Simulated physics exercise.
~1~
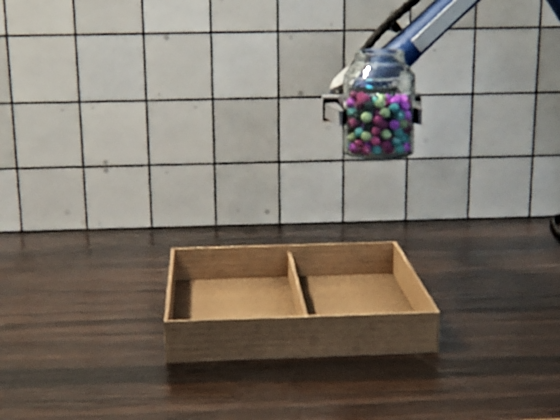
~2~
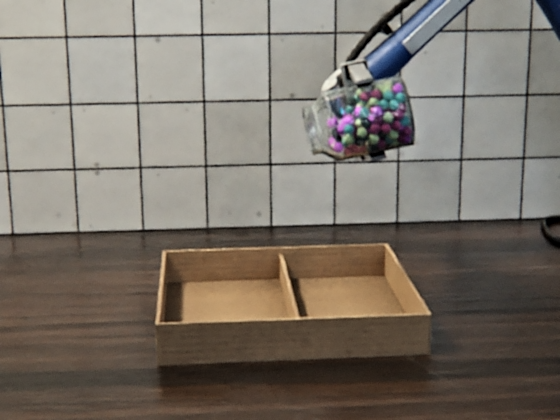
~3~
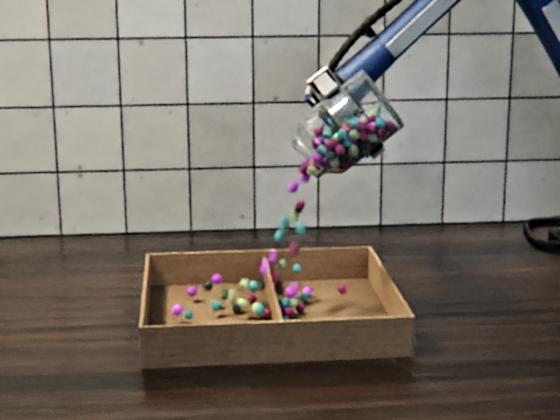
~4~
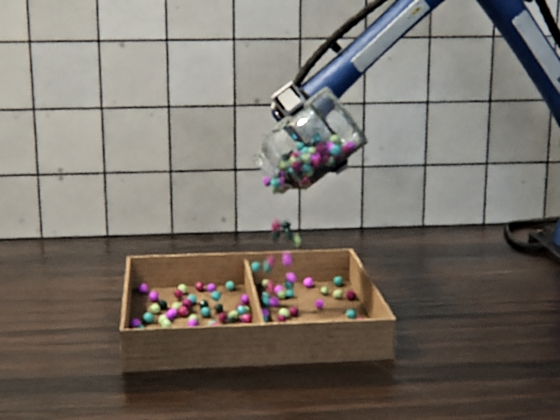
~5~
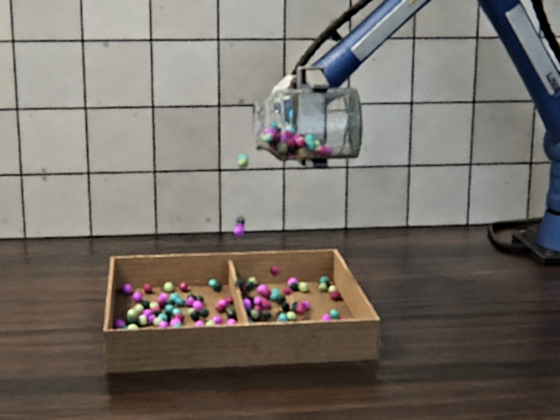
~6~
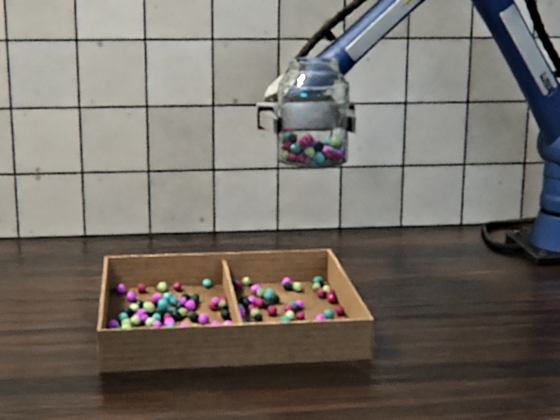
A blue robot arm reaches in from the upper right, gripping a clear jar of pink, purple, green and teal balls above a dark wooden table, seen from the side against a white tiled wall. Below sits an open light-brown tray split into two parts by a cross wall. The arm tips the jar to the left until its mouth points downward, and balls stream into both parts. It then swings the jar back while the last few drop. Finally the jar is upright again, holding a small remainder, while most of the balls lie scattered across both parts, more on the left.
